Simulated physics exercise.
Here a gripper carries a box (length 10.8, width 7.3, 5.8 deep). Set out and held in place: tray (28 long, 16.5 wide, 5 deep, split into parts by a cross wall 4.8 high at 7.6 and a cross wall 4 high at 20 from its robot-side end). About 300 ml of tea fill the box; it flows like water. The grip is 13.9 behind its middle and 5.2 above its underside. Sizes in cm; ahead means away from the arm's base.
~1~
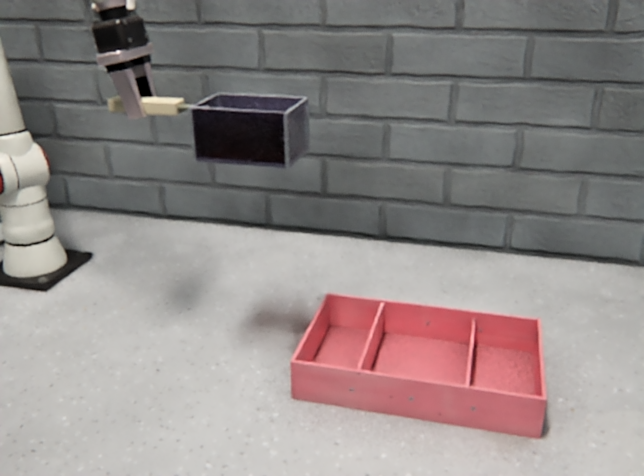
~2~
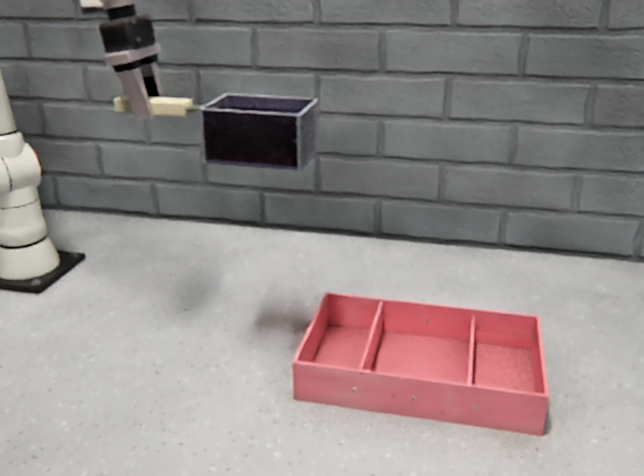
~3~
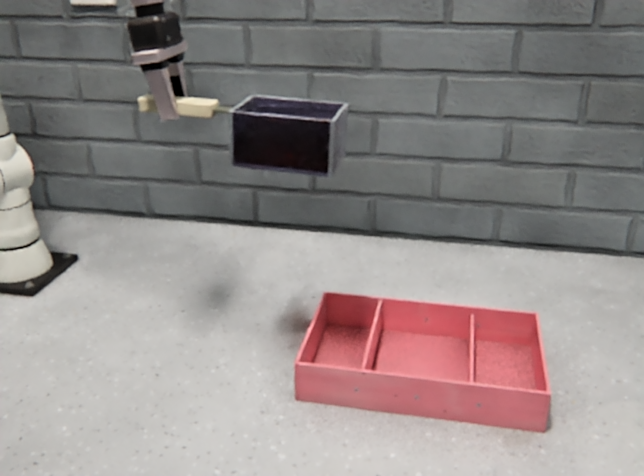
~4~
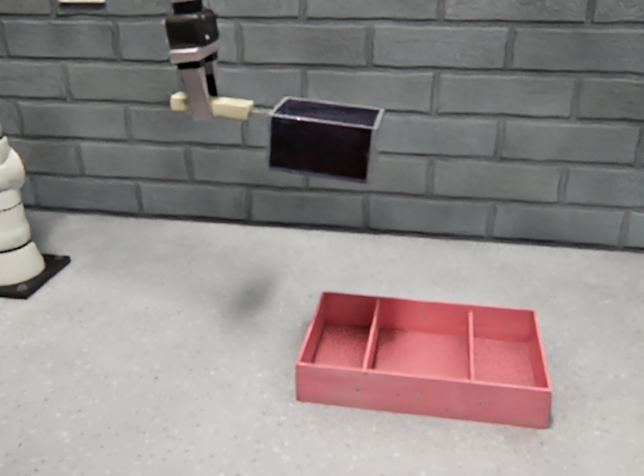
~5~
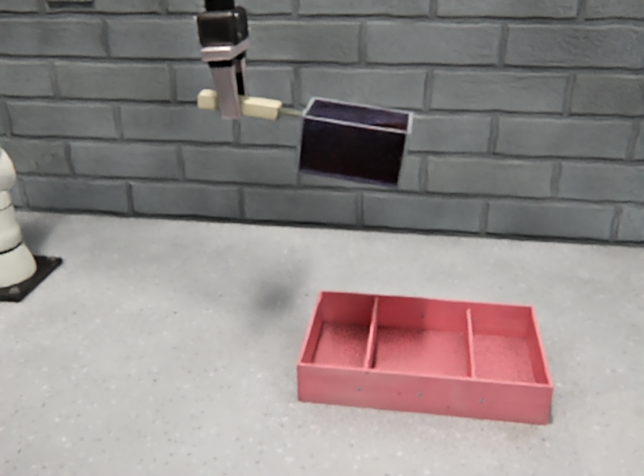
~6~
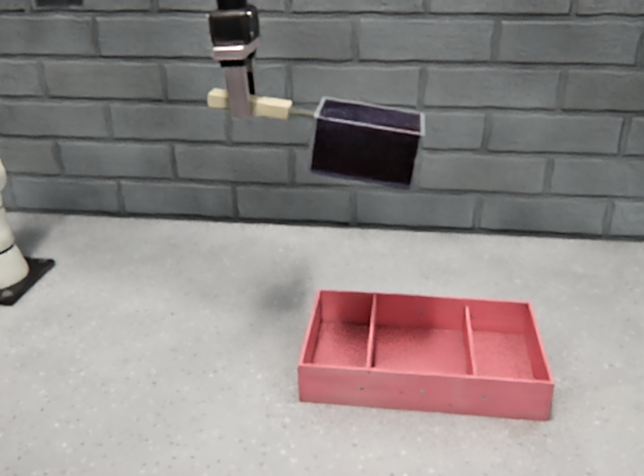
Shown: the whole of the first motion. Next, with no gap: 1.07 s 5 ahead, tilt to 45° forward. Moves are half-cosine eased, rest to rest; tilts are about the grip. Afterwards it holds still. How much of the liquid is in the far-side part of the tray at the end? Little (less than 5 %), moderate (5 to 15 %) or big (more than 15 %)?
A little share, less than 5 %, ends in the far-side part of the tray.
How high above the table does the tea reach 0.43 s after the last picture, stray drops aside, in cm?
About 28 cm.
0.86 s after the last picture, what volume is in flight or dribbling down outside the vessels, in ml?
Some 30 ml.
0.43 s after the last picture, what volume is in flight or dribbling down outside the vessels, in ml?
About 0 ml.
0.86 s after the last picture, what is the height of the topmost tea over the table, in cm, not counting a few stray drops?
Up to some 23 cm.
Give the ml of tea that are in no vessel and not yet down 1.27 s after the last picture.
Some 20 ml.
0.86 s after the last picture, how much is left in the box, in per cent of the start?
Near 85 %.
Then, 0.43 s after the last picture, tilted 21° forward, liquid up to 28 above the table; 295 ml in the box.
Then, 0.86 s after the last picture, tilted 41° forward, liquid up to 24 above the table; 250 ml in the box, 20 ml in the middle part, 30 ml in the air or running down outside.
Then, 1.27 s after the last picture, tilted 45° forward, liquid up to 55 above the table; 165 ml in the box, 100 ml in the middle part, 5 ml in the far-side part, 20 ml in the air or running down outside.
Then, 2.07 s after the last picture, tilted 45° forward, liquid up to 56 above the table; 145 ml in the box, 130 ml in the middle part, 15 ml on the table or floor, 5 ml in the far-side part.
Final state, 145 ml in the box, 130 ml in the middle part, 15 ml on the table or floor, 5 ml in the far-side part. That is 2 % in the far-side part of the tray.
